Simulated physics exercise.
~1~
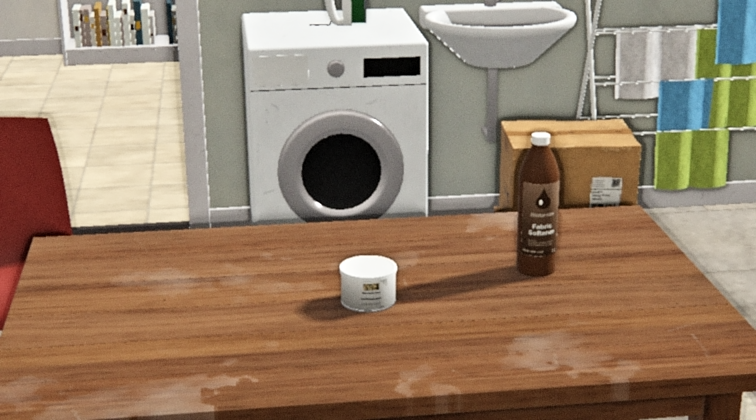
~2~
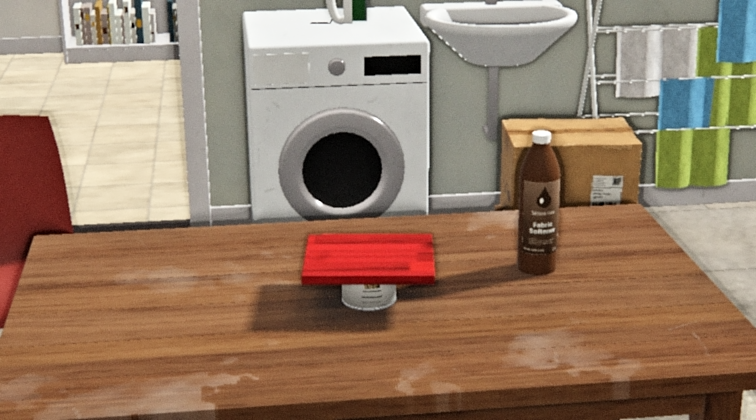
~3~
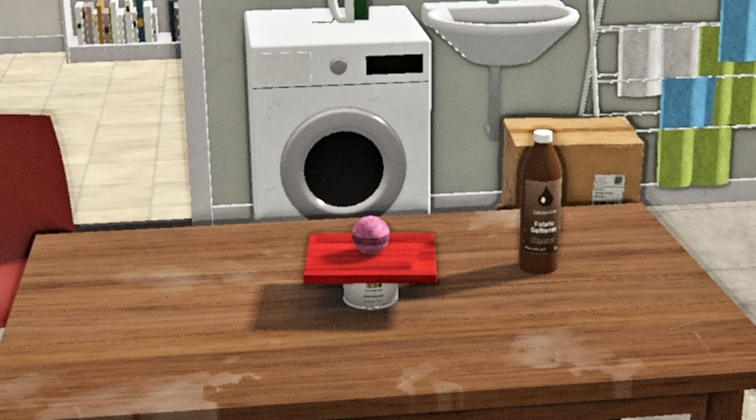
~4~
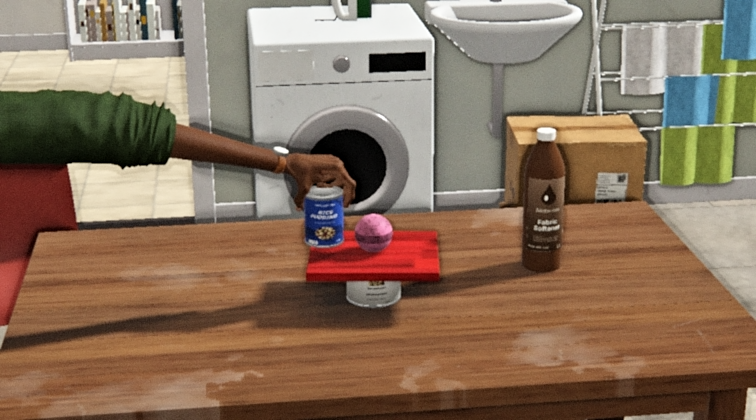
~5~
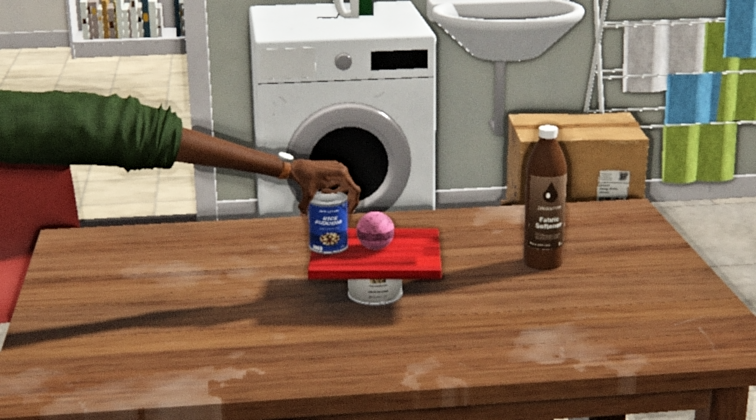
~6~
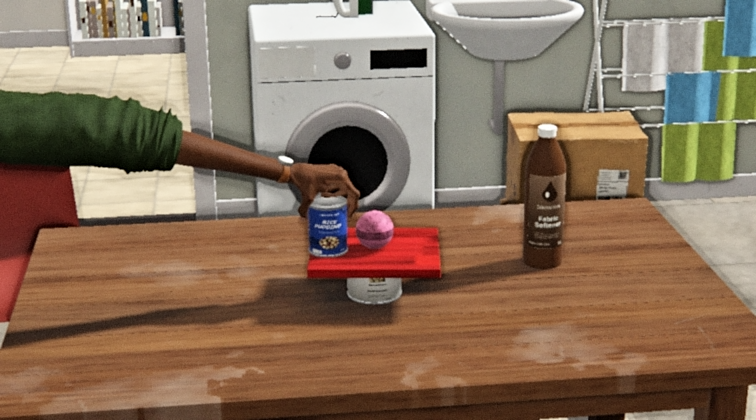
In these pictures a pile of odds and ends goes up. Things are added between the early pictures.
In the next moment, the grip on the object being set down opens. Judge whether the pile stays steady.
Judgement: The pile stays steady.
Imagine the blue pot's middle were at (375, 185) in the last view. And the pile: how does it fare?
Observed: Pile falls.
Then, 0.30 s after the last picture, nothing has stirred.
Then, 0.70 s after the last picture, blue pot resting near (328, 227).
At rest, all 5 in place. Seen from the same camera at the end, blue pot near (328, 227). The pile holds.
